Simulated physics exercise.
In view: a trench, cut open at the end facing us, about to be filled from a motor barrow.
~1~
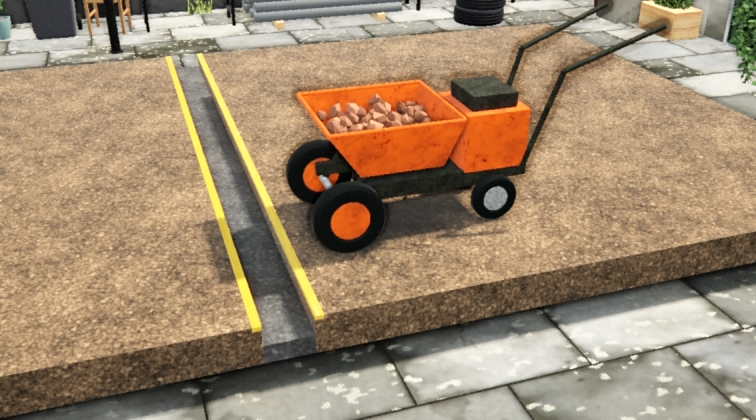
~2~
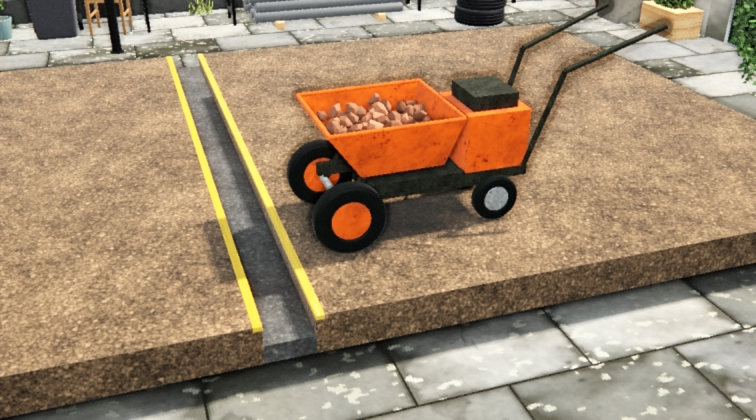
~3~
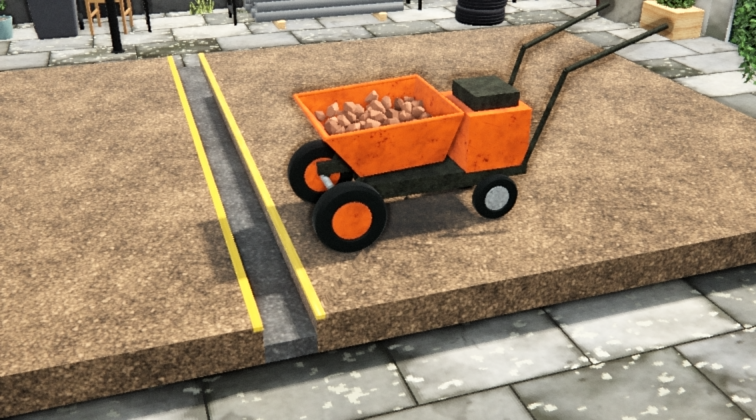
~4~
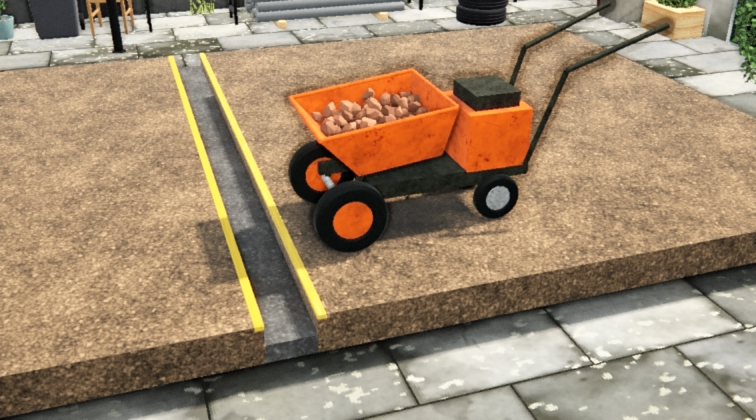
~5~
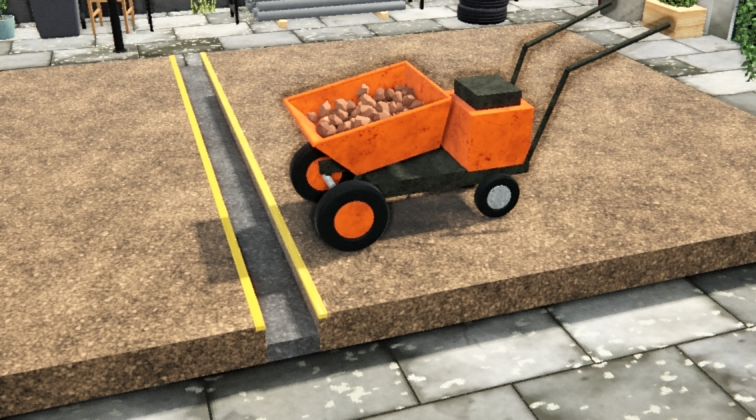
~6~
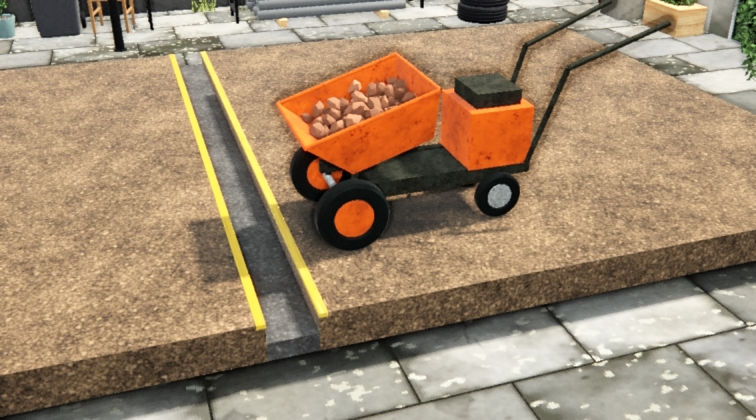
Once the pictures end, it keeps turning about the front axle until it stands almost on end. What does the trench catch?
Between the edges lies only the smaller part of the load.
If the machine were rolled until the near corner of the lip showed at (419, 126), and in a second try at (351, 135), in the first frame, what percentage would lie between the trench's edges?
The first gives 40 %, the second 60 %.
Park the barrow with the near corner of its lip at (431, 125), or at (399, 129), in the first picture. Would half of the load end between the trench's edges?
One: Under half. Two: The larger part.
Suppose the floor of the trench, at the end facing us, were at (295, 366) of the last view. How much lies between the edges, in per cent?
About 40 per cent.
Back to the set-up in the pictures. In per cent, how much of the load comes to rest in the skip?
Some 0 per cent.
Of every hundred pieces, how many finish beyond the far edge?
About 65 per cent.
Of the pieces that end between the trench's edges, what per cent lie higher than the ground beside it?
About 5 per cent.
Soon, skip tipped steeply; all in the skip.
A while on, skip tipped right over; about two thirds in the skip; a small part in or heaped over the trench; about a quarter beyond it; a stray few falling.
Towards the end, skip tipped right over; a small part in the skip; about a quarter in or heaped over the trench; about two thirds beyond it.
Finally, skip tipped right over; about a third in or heaped over the trench; about two thirds beyond it.
